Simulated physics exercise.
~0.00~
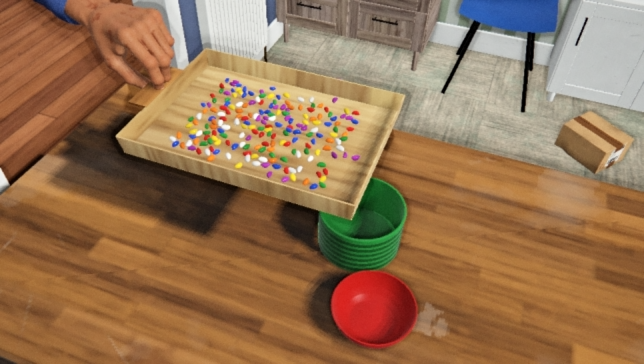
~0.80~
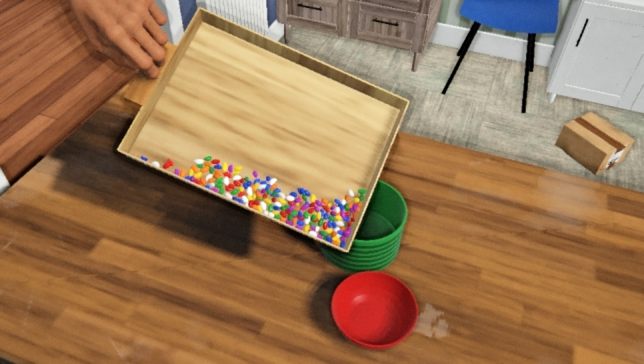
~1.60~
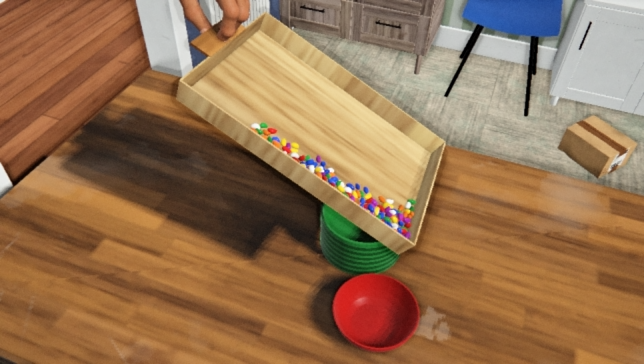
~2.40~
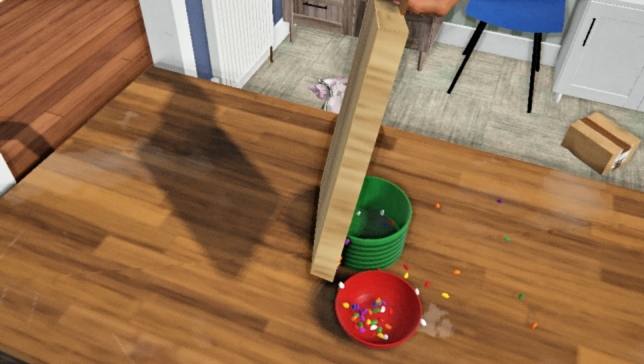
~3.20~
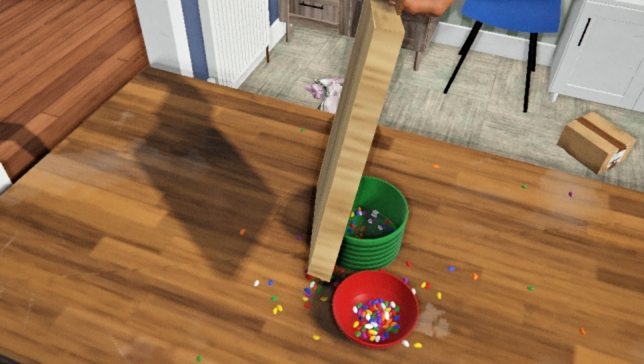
A hand at the upper left holds a shallow wooden tray of many colourful jelly beans above a wooden table, seen from above at an angle, with a green pot and a red bowl below it. Behind the table are grey cabinets, a blue chair and a cardboard box on the floor. The hand tips the tray and the beans slide together along its lower edge. The tray moves right, still tilted, then turns steeply onto its side, spilling beans. They drop into both containers and scatter across the table, with the tray left standing nearly upright.
